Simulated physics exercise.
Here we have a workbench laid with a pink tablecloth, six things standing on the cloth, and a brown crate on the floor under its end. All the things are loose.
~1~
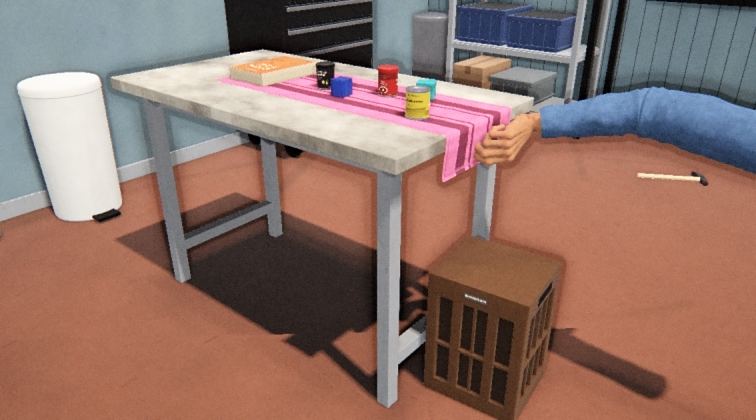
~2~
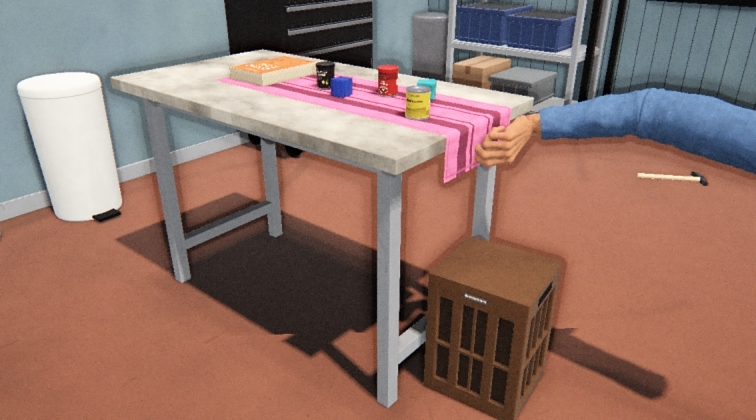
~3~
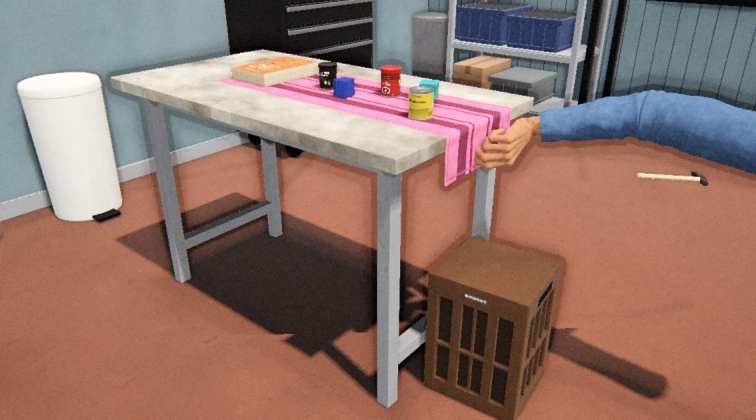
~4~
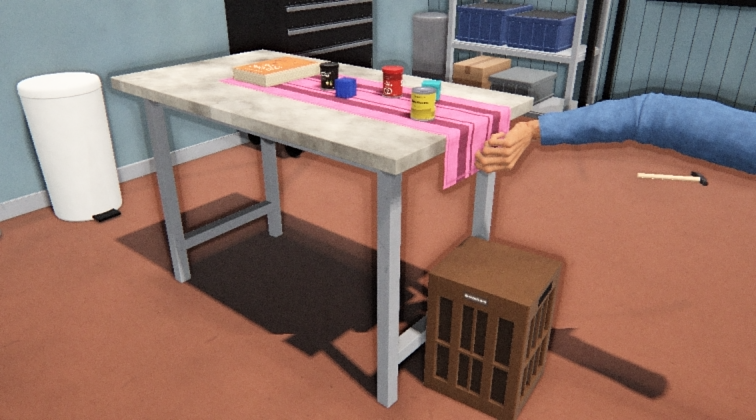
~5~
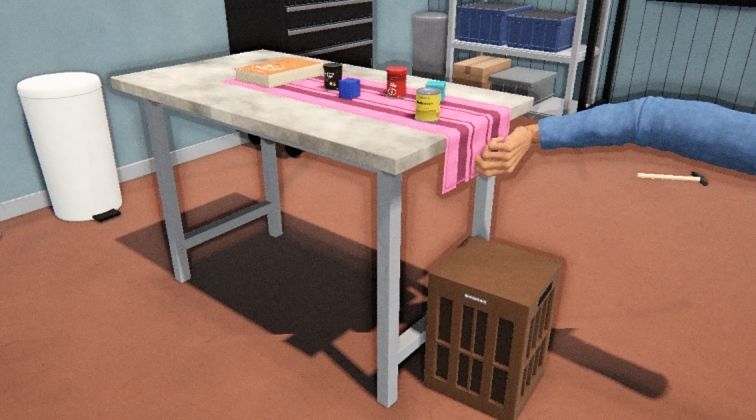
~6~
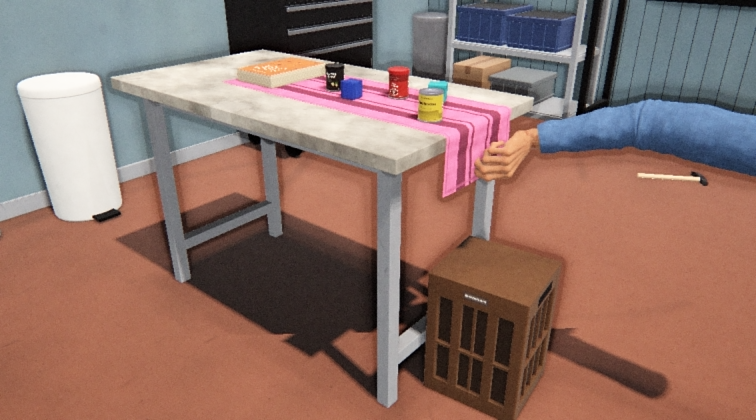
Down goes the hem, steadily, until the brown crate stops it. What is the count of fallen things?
The count of fallen things is two.
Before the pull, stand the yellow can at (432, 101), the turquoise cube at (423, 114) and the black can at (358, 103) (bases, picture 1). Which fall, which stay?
The yellow can is carried off, the turquoise cube falls, the black can stays on.
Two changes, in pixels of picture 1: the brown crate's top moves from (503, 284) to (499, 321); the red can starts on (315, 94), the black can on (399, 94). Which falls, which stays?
The red can stays on, the black can drops off.
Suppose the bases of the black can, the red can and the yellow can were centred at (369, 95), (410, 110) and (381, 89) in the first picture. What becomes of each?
The black can does not fall, the red can falls, the yellow can stays on.
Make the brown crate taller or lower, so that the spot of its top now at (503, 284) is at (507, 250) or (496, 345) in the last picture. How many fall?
Over the edge go 1 and 4.
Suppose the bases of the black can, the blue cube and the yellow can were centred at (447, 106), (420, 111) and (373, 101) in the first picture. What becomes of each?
The black can falls; the blue cube falls; the yellow can survives.
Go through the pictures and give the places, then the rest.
The first picture shows hem (443, 182); yellow can (418, 88); turquoise cube (427, 81); red can (388, 67); blue cube (341, 78); black can (325, 63); top of the crate (503, 284).
The second picture shows hem (444, 183); yellow can (418, 88).
The third picture shows hem (445, 186); turquoise cube (429, 81).
The fourth picture shows hem (444, 189); red can (393, 68); top of the crate (503, 284).
The fifth picture shows hem (442, 194); blue cube (350, 80).
The sixth picture shows hem (443, 197); yellow can (431, 91); turquoise cube (438, 83); red can (399, 69); blue cube (352, 80); black can (335, 65).
A little later, hem near (474, 224); yellow can gone.
Next, hem on the crate; yellow can and turquoise cube gone.
When it is over, hem on the crate; yellow can and turquoise cube gone. It carries off two.
